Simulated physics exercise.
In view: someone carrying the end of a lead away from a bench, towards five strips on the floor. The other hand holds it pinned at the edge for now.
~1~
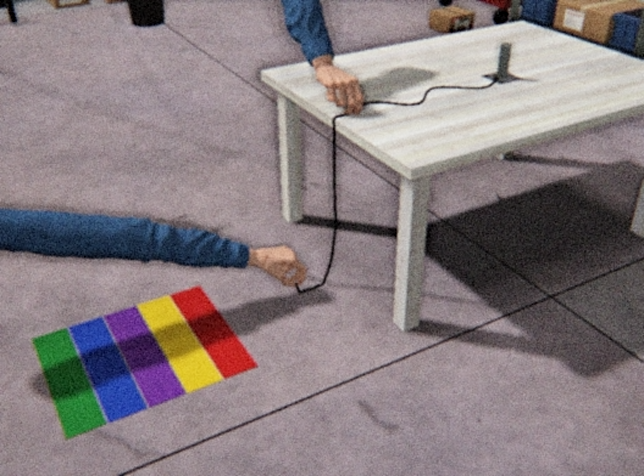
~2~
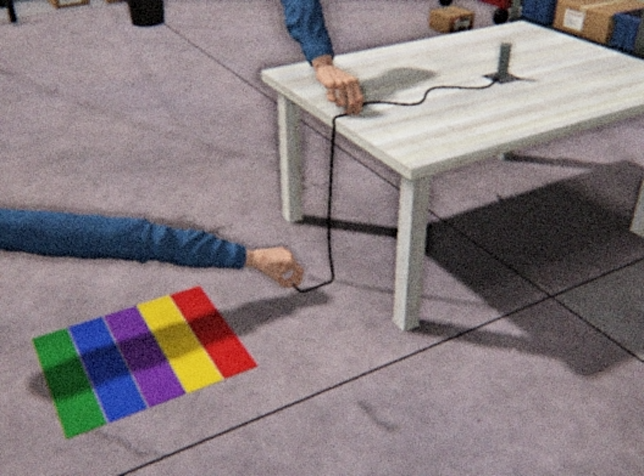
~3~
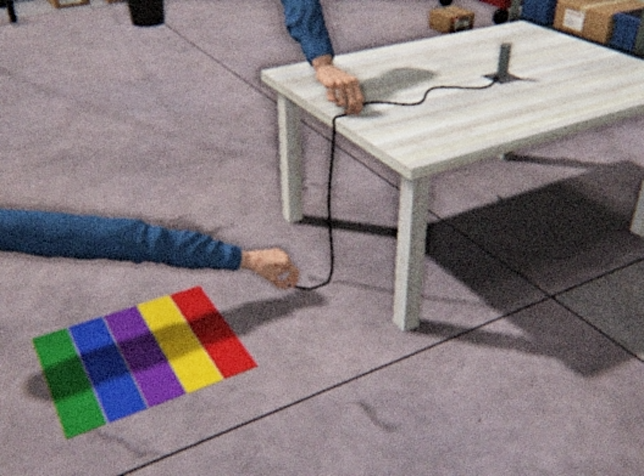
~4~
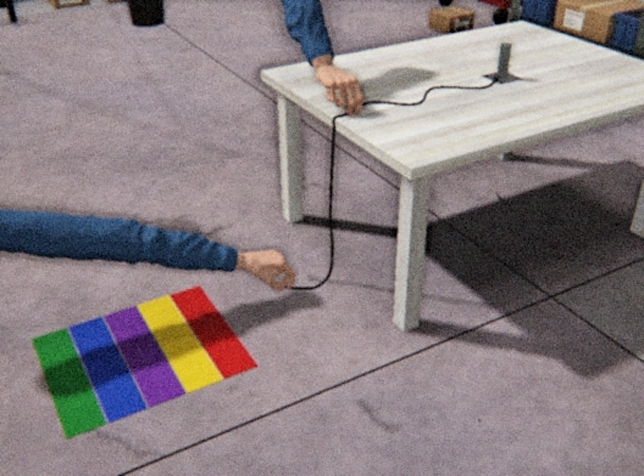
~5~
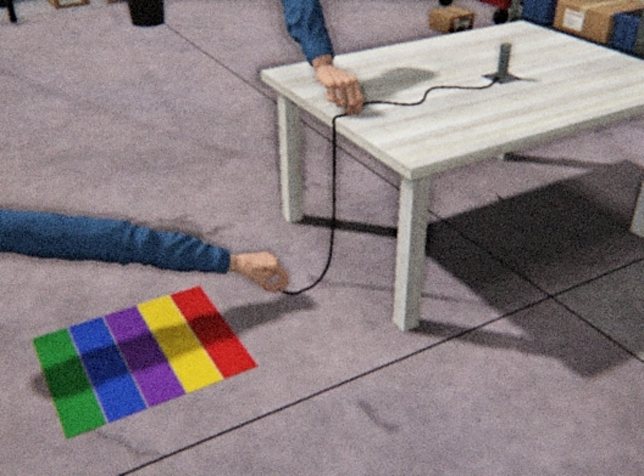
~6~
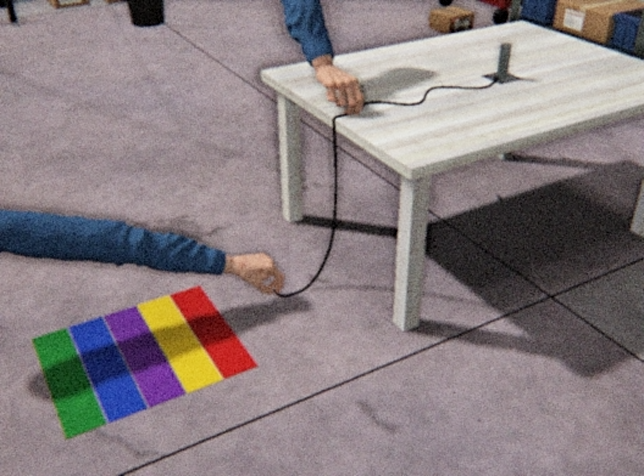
The clip shows one hand pinning a dark lead at the edge of a pale table while another hand, low to the floor, draws its end slightly left, towards five coloured strips, and the hanging part bends into a smoother curve.
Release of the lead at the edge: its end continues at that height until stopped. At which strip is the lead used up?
At the purple one.
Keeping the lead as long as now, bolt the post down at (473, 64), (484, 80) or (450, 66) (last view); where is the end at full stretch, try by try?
The first try gives about (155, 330), the second about (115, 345) and the third about (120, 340).
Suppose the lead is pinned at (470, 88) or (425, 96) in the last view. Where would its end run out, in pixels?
Approximately (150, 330), then (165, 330).
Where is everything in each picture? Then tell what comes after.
In the first frame, end (296, 283); red (230, 356); yellow (195, 369); purple (158, 382); blue (120, 396); green (79, 411).
In the second frame, end (293, 284); lead through (483, 88) (426, 95) (372, 103) (334, 138) (329, 210) (332, 268).
In the third frame, end (289, 286).
In the fourth frame, end (285, 287); lead through (483, 88) (426, 95) (372, 103) (334, 138) (330, 209) (331, 269).
In the fifth frame, end (279, 289).
In the sixth frame, end (274, 291); lead through (483, 88) (426, 95) (372, 103) (335, 138) (335, 208) (320, 270).
Soon after, end near (214, 311); over red.
After that, end near (169, 326); over yellow.
At the stop, end near (142, 335); over purple. It gets as far as the purple strip.
